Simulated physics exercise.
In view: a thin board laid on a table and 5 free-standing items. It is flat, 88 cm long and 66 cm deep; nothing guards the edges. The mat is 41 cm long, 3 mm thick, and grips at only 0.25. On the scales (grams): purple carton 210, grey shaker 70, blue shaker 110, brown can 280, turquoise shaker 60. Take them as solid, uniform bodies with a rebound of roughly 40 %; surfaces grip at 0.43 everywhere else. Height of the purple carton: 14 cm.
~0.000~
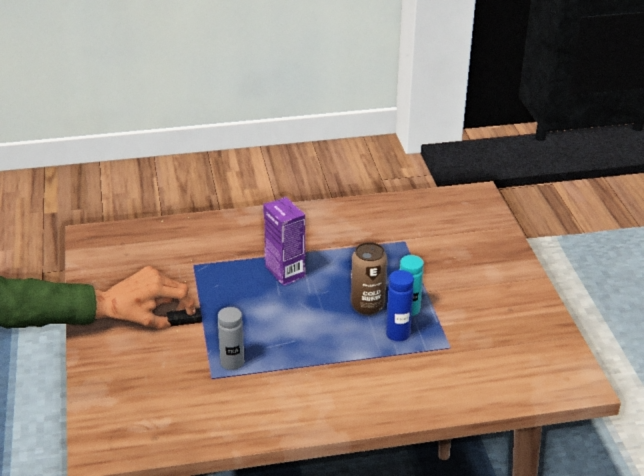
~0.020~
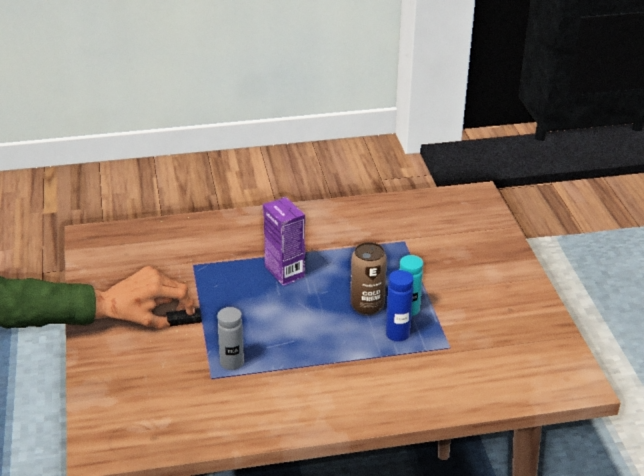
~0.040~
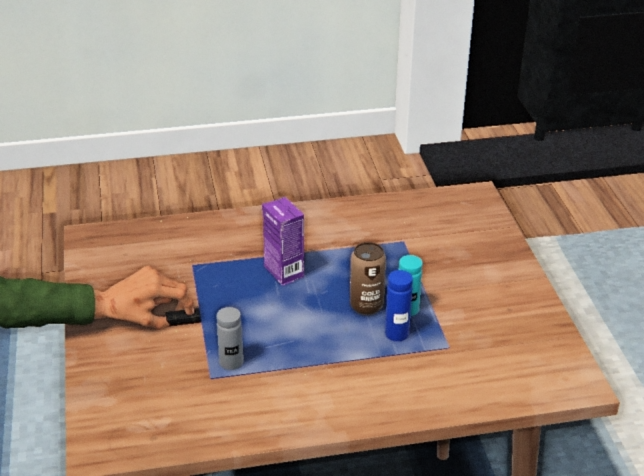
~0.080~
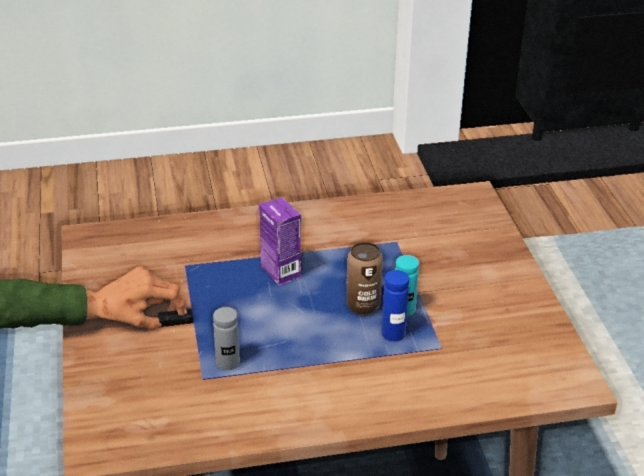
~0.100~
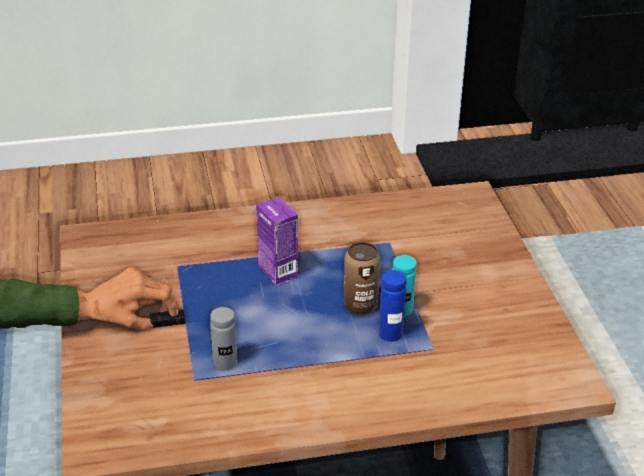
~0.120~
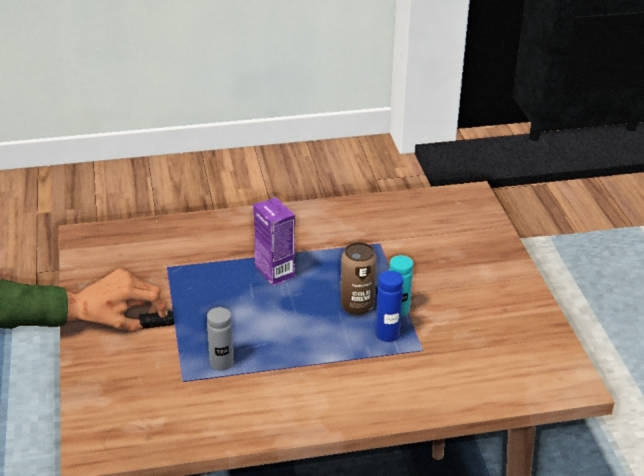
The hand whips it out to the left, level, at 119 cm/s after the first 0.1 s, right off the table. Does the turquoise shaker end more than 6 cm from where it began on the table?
The turquoise shaker stays put.
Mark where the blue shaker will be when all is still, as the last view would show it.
At about (308, 331).
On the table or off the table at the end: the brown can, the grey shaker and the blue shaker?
The brown can ends on the table; the grey shaker finishes off the table; the blue shaker is still on the table.
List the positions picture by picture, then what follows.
In the first picture, 0 cm of pull; purple carton (285, 241).
In the second picture, 0 cm of pull; blue shaker (400, 306); brown can (368, 280).
In the third picture, 0 cm of pull; purple carton (284, 241); grey shaker (230, 339).
In the fourth picture, 1 cm of pull; blue shaker (395, 306); brown can (364, 280).
In the fifth picture, 2 cm of pull; purple carton (278, 241); grey shaker (224, 339).
In the sixth picture, 4 cm of pull; blue shaker (389, 306).
By 0.52 s, 51 cm of pull; grey shaker now off the table; turquoise shaker tilted 12° near (384, 289); blue shaker tilted 35°.
By 0.72 s, 75 cm of pull; purple carton now off the table; turquoise shaker tilted 10° near (394, 285); blue shaker on its side.
When it is over (2.9 s), off the table, purple carton and grey shaker; lying over on the table, blue shaker; not toppled but over 6 cm from the start, brown can; turquoise shaker within 6 cm of the start. End places, in pixels of the last picture, turquoise shaker near (390, 289).
